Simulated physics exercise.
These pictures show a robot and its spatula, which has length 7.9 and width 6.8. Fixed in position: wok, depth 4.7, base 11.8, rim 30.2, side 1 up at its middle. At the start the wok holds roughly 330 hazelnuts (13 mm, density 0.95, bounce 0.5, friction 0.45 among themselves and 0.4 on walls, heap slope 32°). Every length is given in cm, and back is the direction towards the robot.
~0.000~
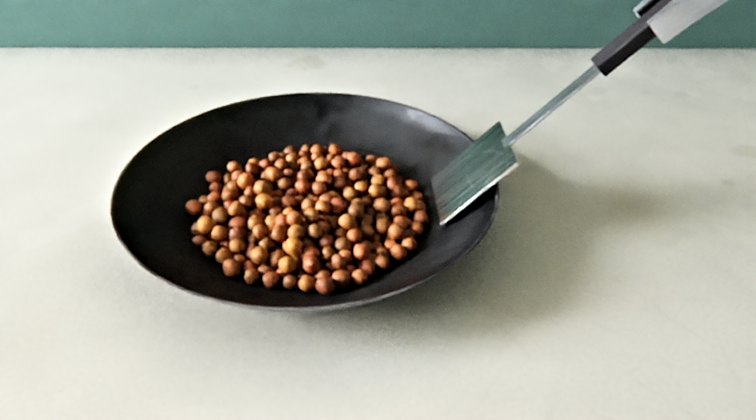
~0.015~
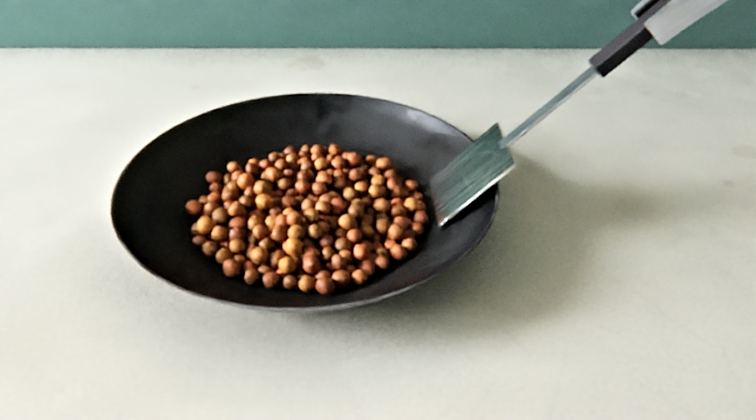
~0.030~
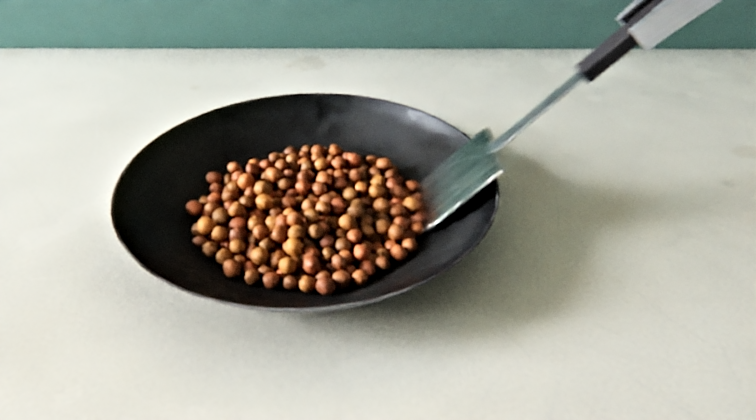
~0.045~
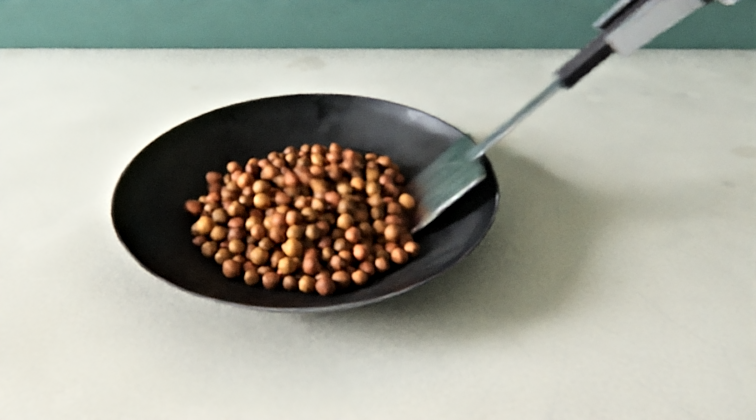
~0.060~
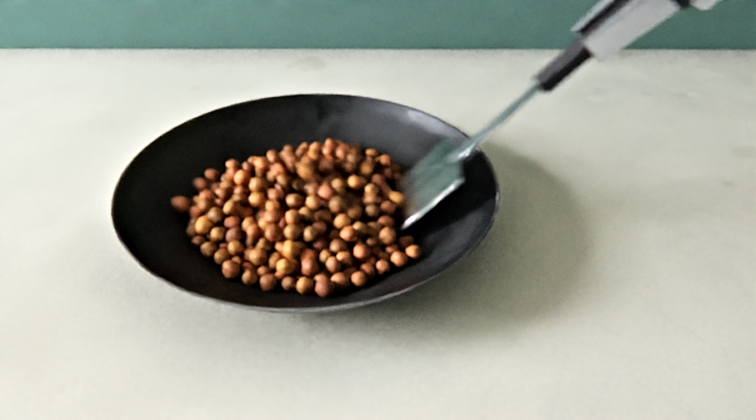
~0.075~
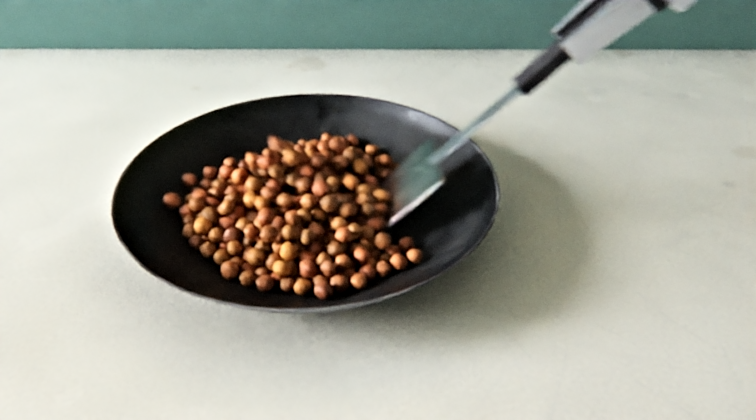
On a pale countertop, a robot's spatula slid down into a black wok from the right and pushed leftward against a pile of hazelnuts, bunching them up a little and shifting some to the left.
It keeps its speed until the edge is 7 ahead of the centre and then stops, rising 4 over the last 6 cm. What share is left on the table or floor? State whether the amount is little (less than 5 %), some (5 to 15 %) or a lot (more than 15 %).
The amount is some, 5 to 15 %.
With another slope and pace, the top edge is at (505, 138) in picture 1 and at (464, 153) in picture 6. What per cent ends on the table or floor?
My guess would be close to 0 per cent.
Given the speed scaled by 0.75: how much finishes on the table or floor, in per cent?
Roughly 5 percent ends on the table or floor.
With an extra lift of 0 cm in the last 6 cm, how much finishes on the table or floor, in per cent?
It comes to around 0 percent.
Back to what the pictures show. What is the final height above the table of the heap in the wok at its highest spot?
It reaches roughly 5.0 cm.
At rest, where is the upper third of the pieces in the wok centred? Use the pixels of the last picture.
Approximately at pixel (208, 189).
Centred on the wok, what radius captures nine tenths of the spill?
Distance: Approx. 65 cm.
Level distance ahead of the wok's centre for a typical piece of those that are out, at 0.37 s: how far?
It comes to near 24 cm ahead of the middle.
After 0.11 s, sloping 47°, highest piece 8 above the table; 326 in the wok.
After 0.15 s, sloping 47°, highest piece 9 above the table; 326 in the wok.
After 0.37 s, sloping 47°, highest piece 7 above the table; 294 in the wok, 29 on the table or floor, 3 on the blade or in flight.
After 1.42 s, sloping 47°, highest piece 5 above the table; 294 in the wok, 32 on the table or floor.
In the end, 294 in the wok, 32 on the table or floor. That is 10 % on the table or floor.
